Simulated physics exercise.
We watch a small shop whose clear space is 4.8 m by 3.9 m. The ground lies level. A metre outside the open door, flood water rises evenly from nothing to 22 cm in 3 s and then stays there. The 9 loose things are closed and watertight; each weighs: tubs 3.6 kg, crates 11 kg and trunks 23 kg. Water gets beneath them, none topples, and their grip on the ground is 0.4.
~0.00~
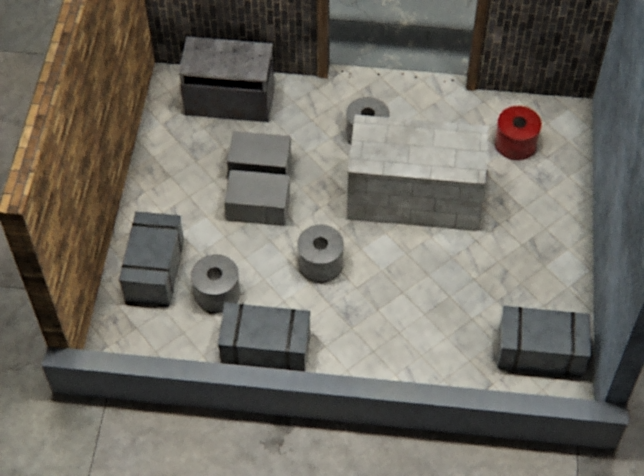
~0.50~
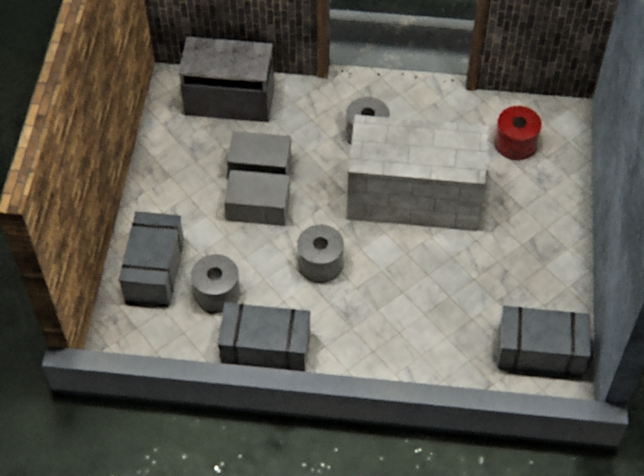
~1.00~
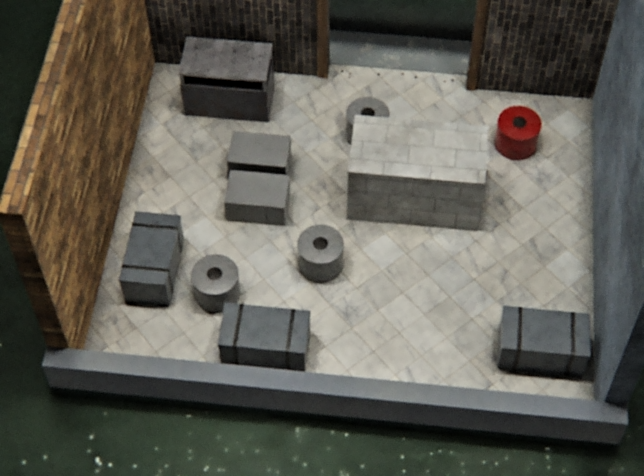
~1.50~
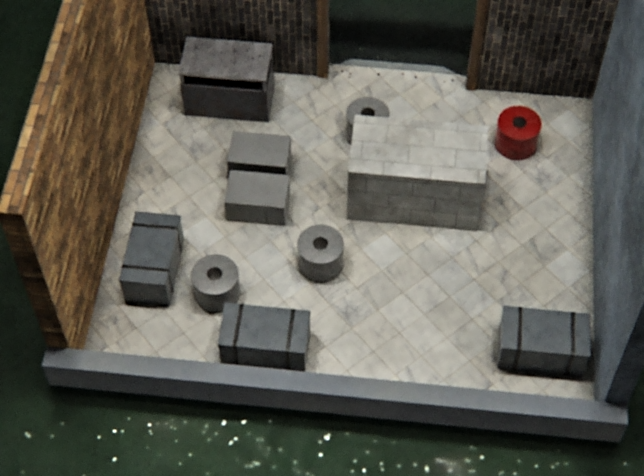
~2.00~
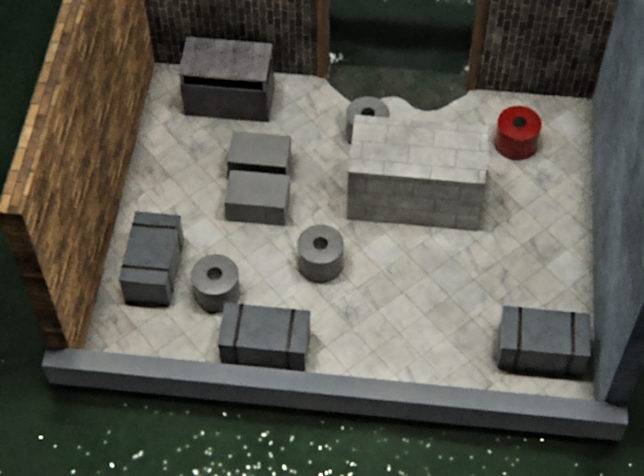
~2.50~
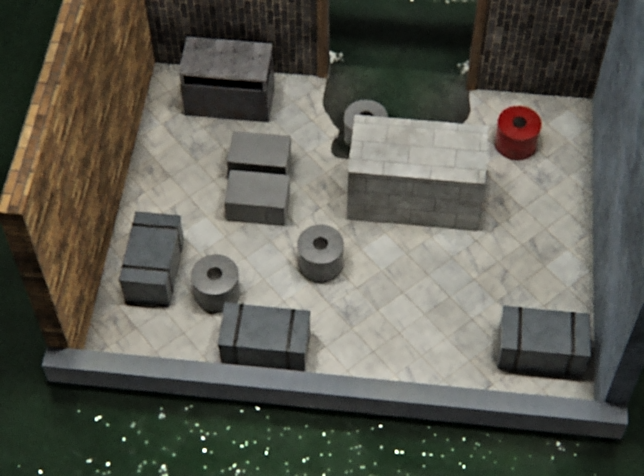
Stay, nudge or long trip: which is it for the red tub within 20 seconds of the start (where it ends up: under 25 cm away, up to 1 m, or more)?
The red tub slides a little.
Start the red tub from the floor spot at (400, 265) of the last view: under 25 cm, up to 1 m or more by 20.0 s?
It ends far away.
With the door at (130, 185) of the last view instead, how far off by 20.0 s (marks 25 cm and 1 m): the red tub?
In that case the red tub ends far away.
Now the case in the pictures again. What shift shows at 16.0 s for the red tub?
Roughly 40 cm by then.
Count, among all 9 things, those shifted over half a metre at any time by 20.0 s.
9 of them.
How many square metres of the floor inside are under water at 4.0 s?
About 4.5 m2.
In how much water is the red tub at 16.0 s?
Roughly 17 cm.
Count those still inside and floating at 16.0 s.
9 of them.
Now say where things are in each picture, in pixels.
The red tub at (520, 123), on the bottom; water covers 0.0 m2; 0 of 9 have shifted, in the first picture.
The red tub at (520, 123), on the bottom; water covers 0.0 m2; 0 of 9 have shifted, in the second picture.
The red tub at (520, 123) rests on the ground; water covers 0.0 m2; 0 of 9 have shifted, in the third picture.
The red tub at (520, 123), on the bottom; 0.0 m2 under water; 0 of 9 have shifted, in the fourth picture.
The red tub at (520, 123) rests on the ground; 0.3 m2 under water; 0 of 9 have shifted, in the fifth picture.
The red tub at (520, 123) rests on the ground; 1.1 m2 under water; 1 of 9 have shifted, in the sixth picture.
After 4.0 s the red tub is near (530, 111), 0.2 m from its start, aground; 1 afloat.
After 9.0 s the red tub is near (577, 124), 0.6 m from its start, afloat; 9 afloat.
After 16.0 s the red tub is near (488, 100), 0.4 m from its start, afloat; 9 afloat.
After 20.0 s the red tub is near (472, 123), 0.5 m from its start, afloat; 9 afloat.
